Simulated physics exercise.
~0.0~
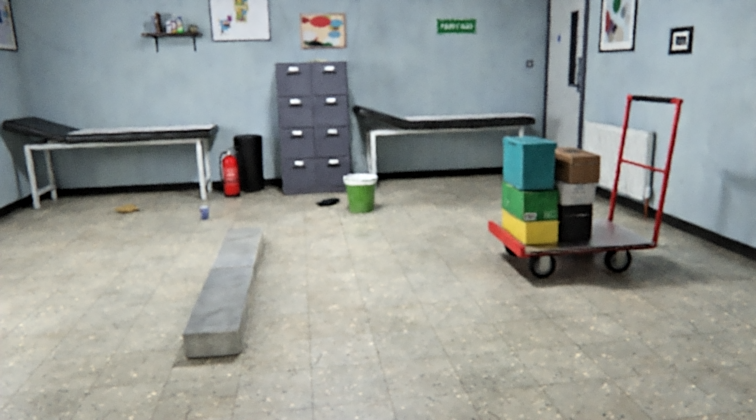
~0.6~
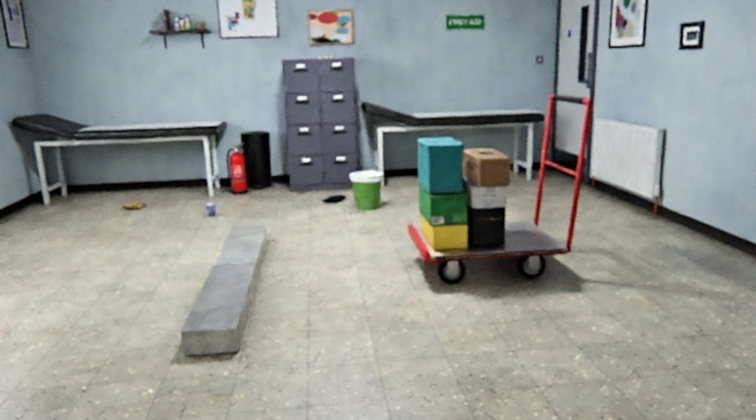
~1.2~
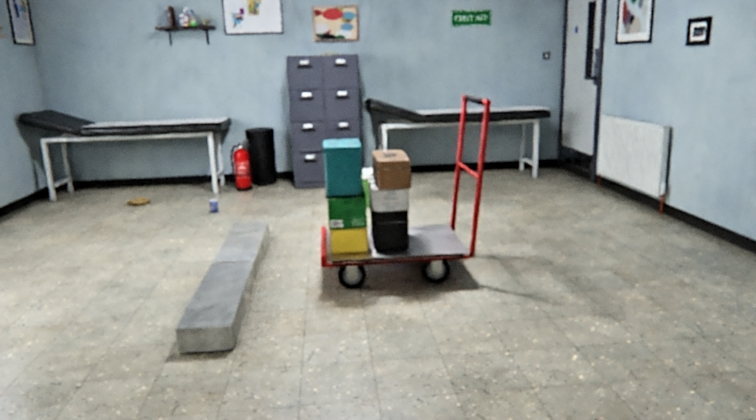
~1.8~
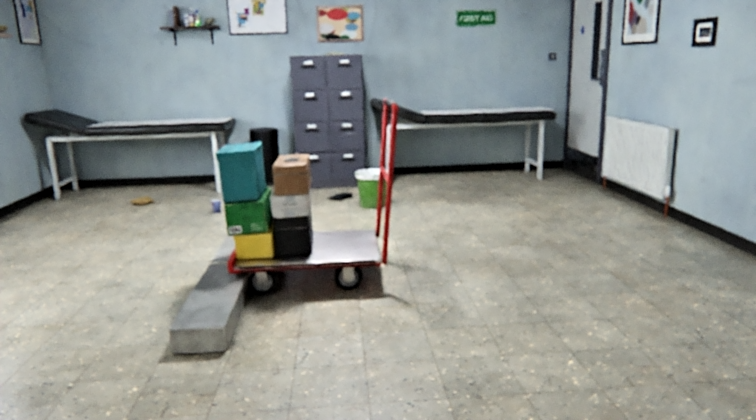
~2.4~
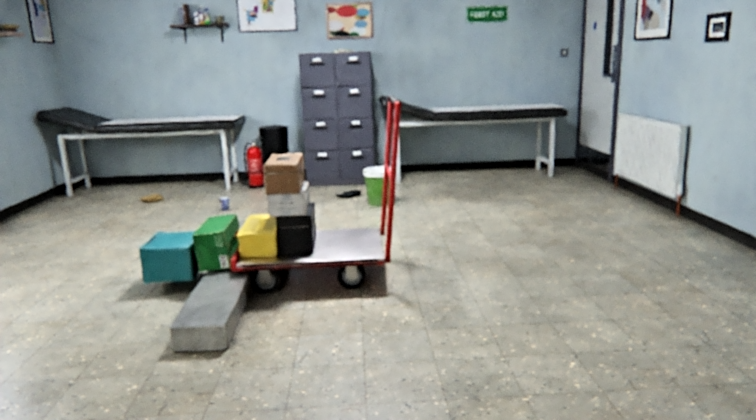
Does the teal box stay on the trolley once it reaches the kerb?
No, the teal box goes over the front edge of the trolley and ends up beyond it on the left.
